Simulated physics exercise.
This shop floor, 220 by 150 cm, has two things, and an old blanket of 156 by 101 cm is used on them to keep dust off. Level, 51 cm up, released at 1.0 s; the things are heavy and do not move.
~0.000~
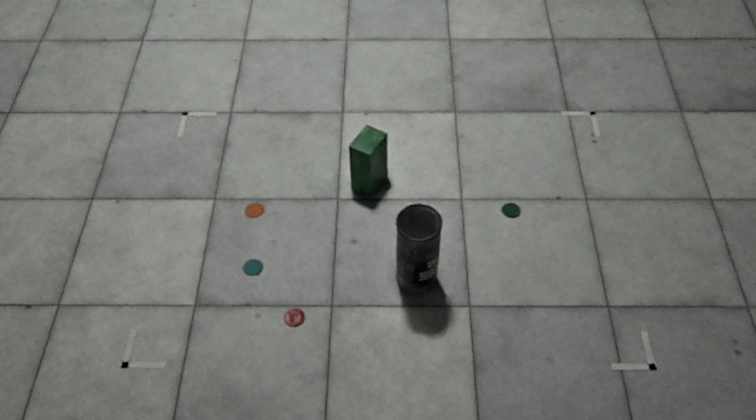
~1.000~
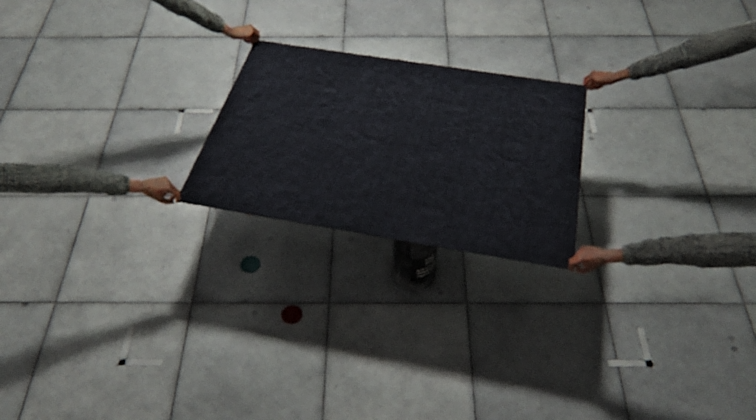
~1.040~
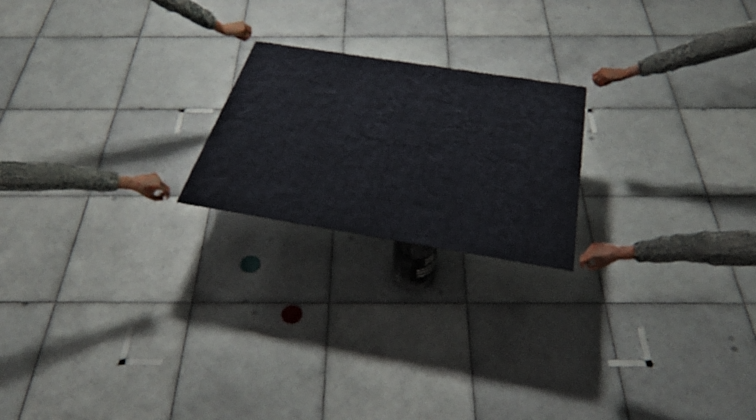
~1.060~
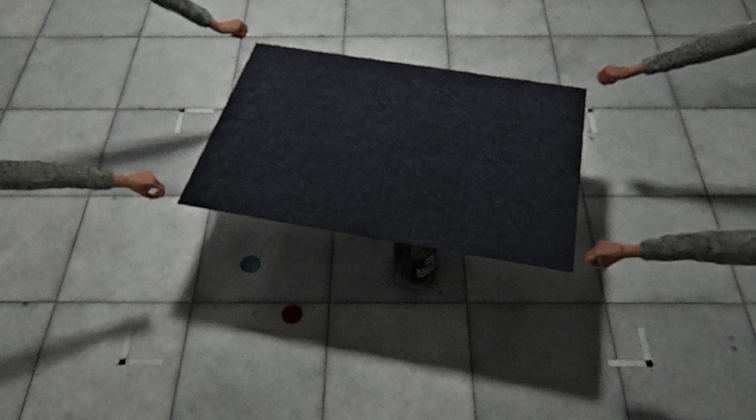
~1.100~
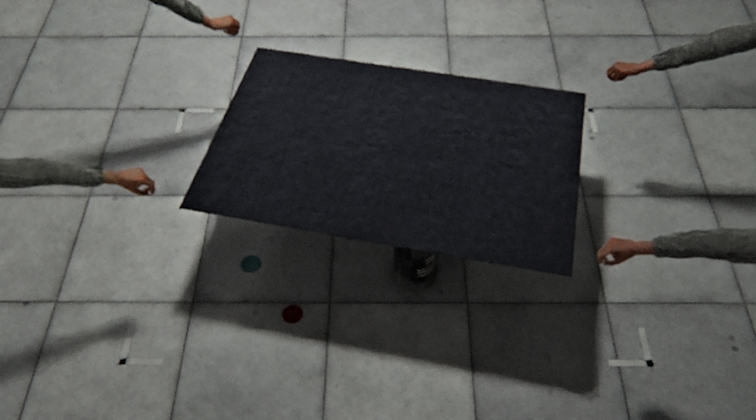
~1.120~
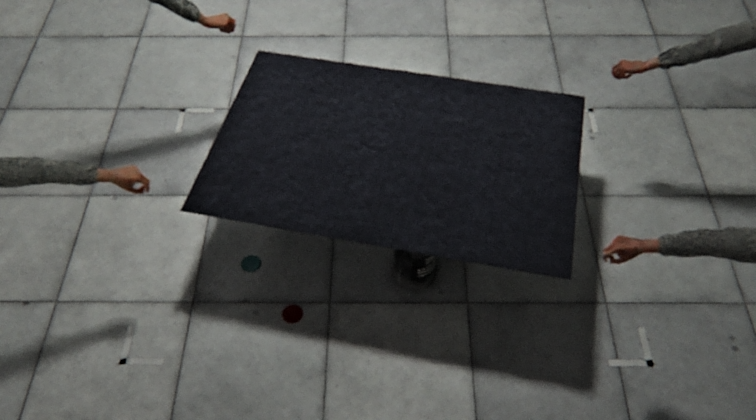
The video shows a green block and a dark cylinder standing among small coloured discs on a tiled floor, then four hands holding a flat dark sheet above them by its corners, releasing it and drawing back as it lowers slightly.
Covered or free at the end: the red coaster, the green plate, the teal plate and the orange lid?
Result: Red coaster remains in the open, green plate ends under the cloth, teal plate stays uncovered, orange lid remains in the open.
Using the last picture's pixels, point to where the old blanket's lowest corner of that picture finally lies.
Around pixel (455, 332).
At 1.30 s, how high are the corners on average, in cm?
12 cm.
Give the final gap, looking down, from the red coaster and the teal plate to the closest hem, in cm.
I'd put the first at about 10 cm and the second at about 14 cm.
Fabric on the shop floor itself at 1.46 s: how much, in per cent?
Roughly 20 per cent of it.
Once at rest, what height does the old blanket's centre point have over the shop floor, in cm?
I'd put it near 32 cm.
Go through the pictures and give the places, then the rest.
In the first picture, red coaster (295, 317); green plate (511, 210); teal plate (253, 267); orange lid (254, 210); black bin (419, 222), 41 cm tall; green crate (368, 139), 30 cm tall.
In the second picture, old blanket corners (176, 201) (255, 40) (587, 86) (574, 270); highest point 51 cm, lowest 51 cm.
In the third picture, old blanket corners (176, 202) (256, 41); highest point 50 cm, lowest 50 cm.
In the fourth picture, old blanket corners (177, 204) (256, 43); highest point 49 cm, lowest 49 cm.
In the fifth picture, old blanket corners (179, 208) (258, 48); highest point 46 cm, lowest 46 cm.
In the sixth picture, old blanket corners (180, 211) (258, 51) (585, 97) (571, 280); highest point 45 cm, lowest 44 cm.
After 1.3 s, 0 % of it is down, spanning 163 by 127 cm, above orange lid, teal plate, green plate.
After 1.5 s, 20 % of it is down, spanning 136 by 120 cm, above green plate.
After 1.6 s, 30 % of it is down, spanning 139 by 116 cm, above green plate.
After 1.8 s, 30 % of it is down, spanning 136 by 118 cm, above green plate.
After 3.3 s, 30 % of it is down, spanning 135 by 118 cm, above green plate.
